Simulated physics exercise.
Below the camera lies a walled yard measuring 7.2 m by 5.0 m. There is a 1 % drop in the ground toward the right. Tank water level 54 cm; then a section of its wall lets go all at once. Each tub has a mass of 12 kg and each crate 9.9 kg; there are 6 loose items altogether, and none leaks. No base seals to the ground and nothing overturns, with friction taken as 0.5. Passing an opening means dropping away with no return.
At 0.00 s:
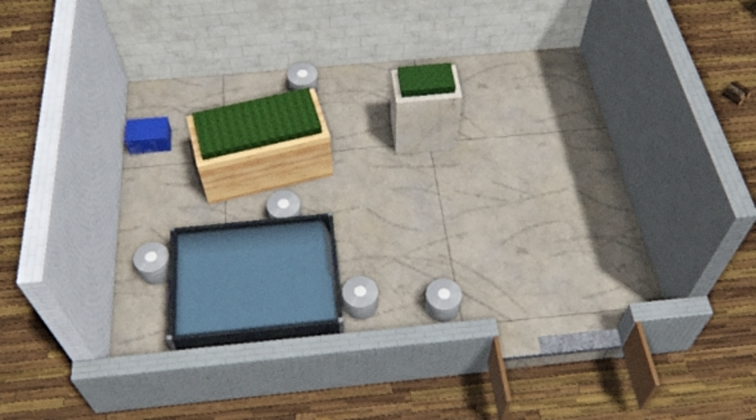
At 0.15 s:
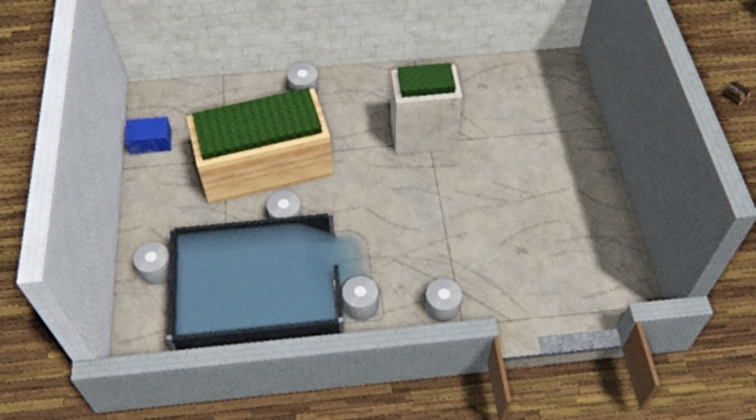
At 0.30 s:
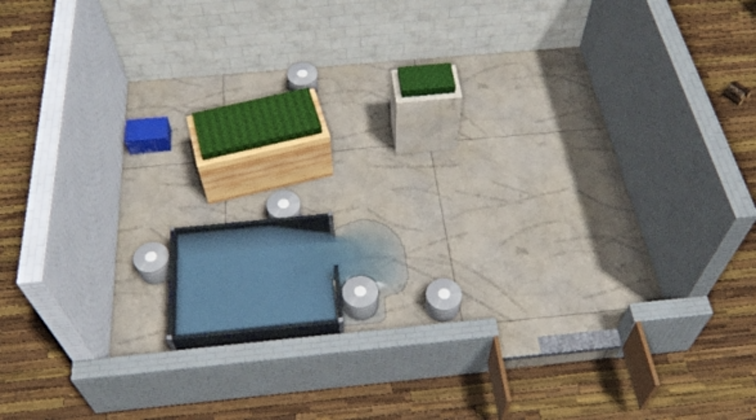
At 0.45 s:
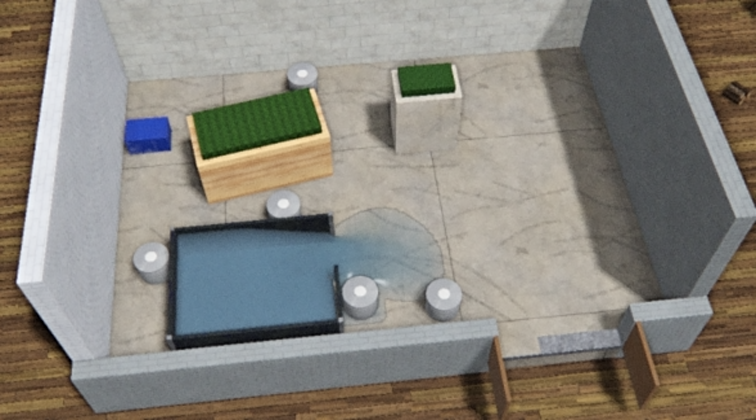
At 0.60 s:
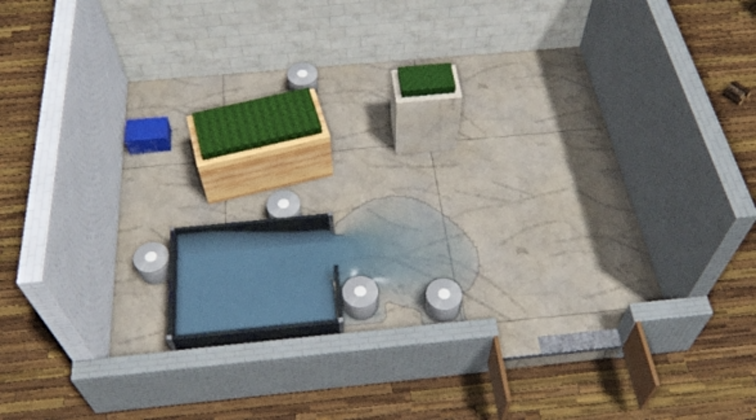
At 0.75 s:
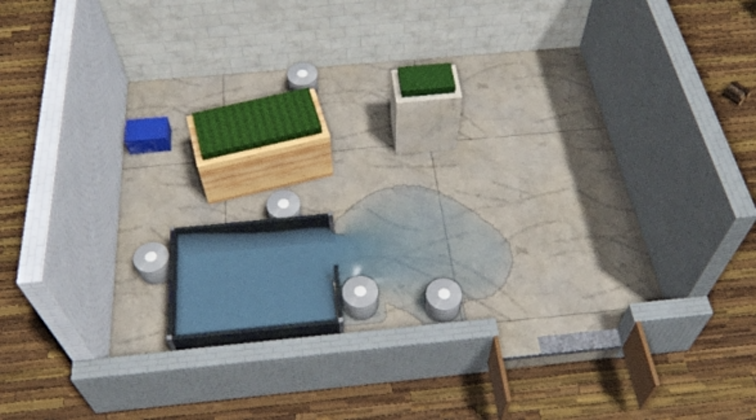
Water pouring from the right side of a dark-framed tank and spreading rightward across a walled yard's stone floor around grey cylinders.
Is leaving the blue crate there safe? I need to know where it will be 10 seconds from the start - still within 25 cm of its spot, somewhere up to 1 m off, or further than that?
Outcome: About the same spot.
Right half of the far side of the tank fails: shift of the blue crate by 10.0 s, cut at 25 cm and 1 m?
Note: Blue crate swept well away.
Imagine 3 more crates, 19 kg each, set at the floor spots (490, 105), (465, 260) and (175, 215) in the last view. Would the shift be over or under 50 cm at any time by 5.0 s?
First inside the limit, then outside the limit, then inside the limit.
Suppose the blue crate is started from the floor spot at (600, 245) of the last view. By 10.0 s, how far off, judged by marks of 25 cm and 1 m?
It ends far away.
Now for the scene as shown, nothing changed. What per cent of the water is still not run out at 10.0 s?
Some 86 per cent remains.
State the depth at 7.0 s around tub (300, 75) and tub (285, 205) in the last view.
First about 3 cm, second about 0 cm.
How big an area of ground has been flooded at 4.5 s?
Close to 22 m2, I'd say.
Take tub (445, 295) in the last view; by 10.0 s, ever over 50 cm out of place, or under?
The answer is that it exceeded the limit.
After 2.0 s the blue crate is near (146, 129), 0.0 m from its start, aground; 0 of 6 are out; 0 afloat.
After 4.5 s the blue crate is near (146, 129), 0.0 m from its start, aground; 0 of 6 are out; 0 afloat.
After 7.0 s the blue crate is near (146, 129), 0.0 m from its start, aground; 0 of 6 are out; 0 afloat.
After 10.0 s the blue crate is near (146, 129), 0.0 m from its start, aground; 0 of 6 are out; 0 afloat.
